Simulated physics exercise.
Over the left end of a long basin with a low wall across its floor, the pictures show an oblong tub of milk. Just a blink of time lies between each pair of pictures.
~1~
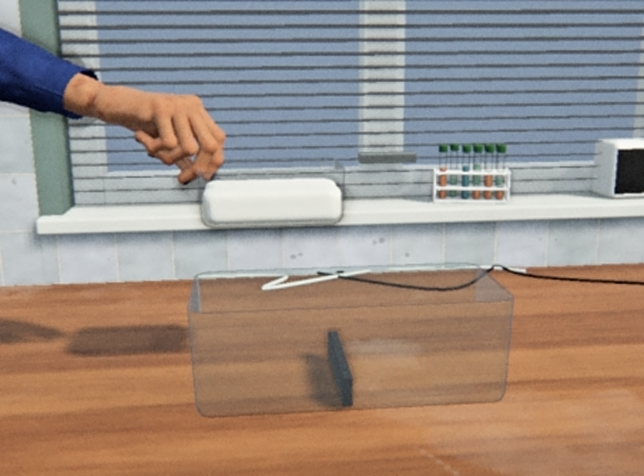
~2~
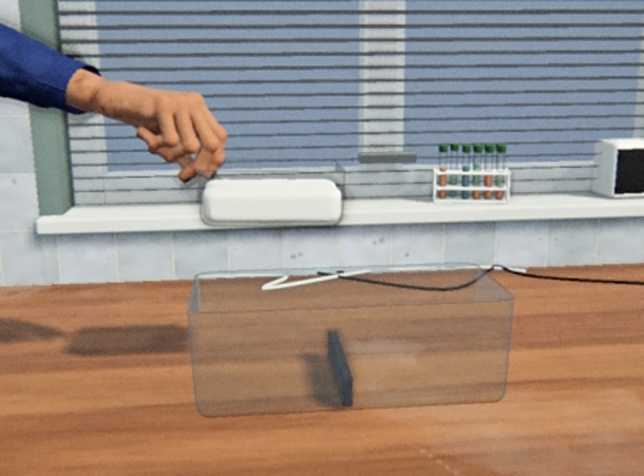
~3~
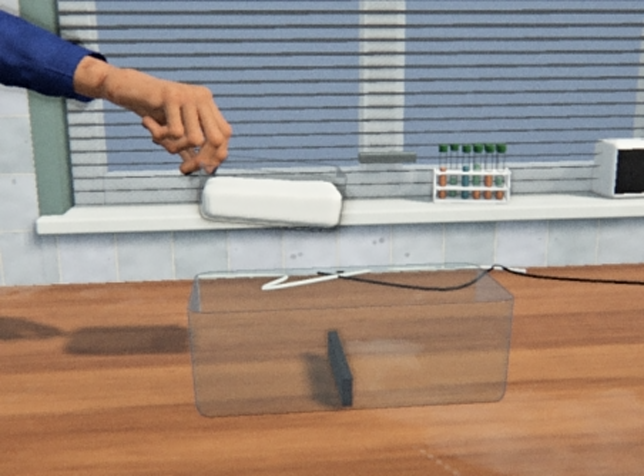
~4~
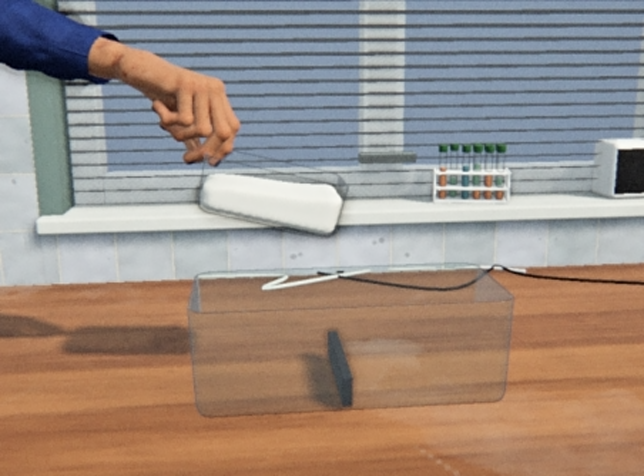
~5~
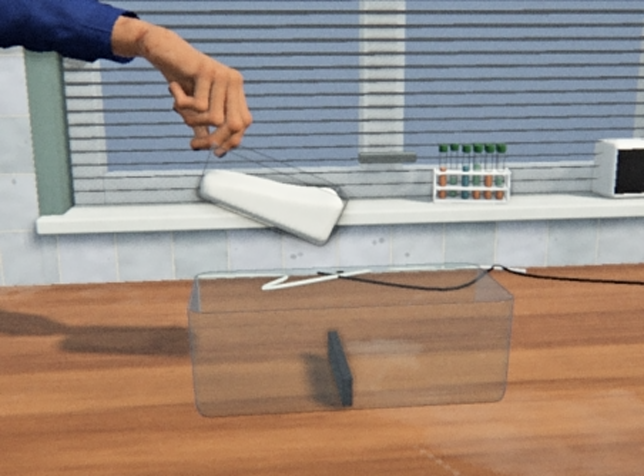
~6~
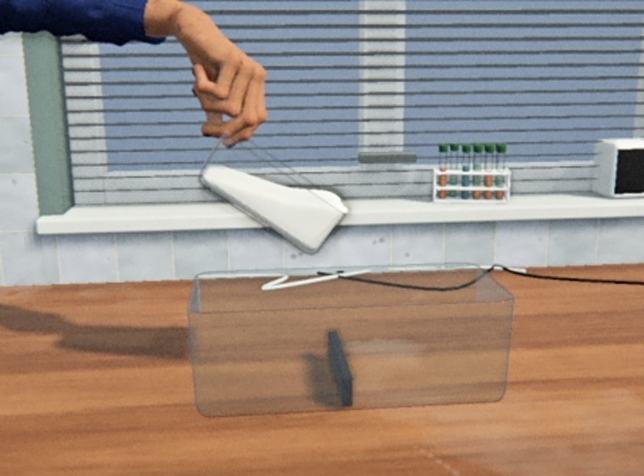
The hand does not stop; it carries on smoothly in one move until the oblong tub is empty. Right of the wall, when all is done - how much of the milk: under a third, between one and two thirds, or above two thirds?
The amount right of the wall is going to climb past two thirds.
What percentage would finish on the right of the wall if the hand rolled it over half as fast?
75 per cent or thereabouts.
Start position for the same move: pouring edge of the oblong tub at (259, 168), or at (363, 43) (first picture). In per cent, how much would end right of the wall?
It comes to about 15 %, followed by about 75 %.
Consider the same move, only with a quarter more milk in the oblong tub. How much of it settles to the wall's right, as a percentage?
I'd put it at around 75 %.
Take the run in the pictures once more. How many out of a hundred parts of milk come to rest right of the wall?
About 75 per cent.
A moment on, the oblong tub is tipped right over and 9 per cent is still to pour, 1 is left of the wall and 61 right of it.
Next, the oblong tub is tipped right over and 2 per cent is still to pour, 15 is left of the wall and 81 right of it.
Then the oblong tub is tipped right over and 0 per cent is still to pour, 21 is left of the wall and 78 right of it.
Later the oblong tub is tipped right over and 0 per cent is still to pour, 21 is left of the wall and 77 right of it.
In the end 22 per cent lies left of the wall, 77 right of it and 1 outside.
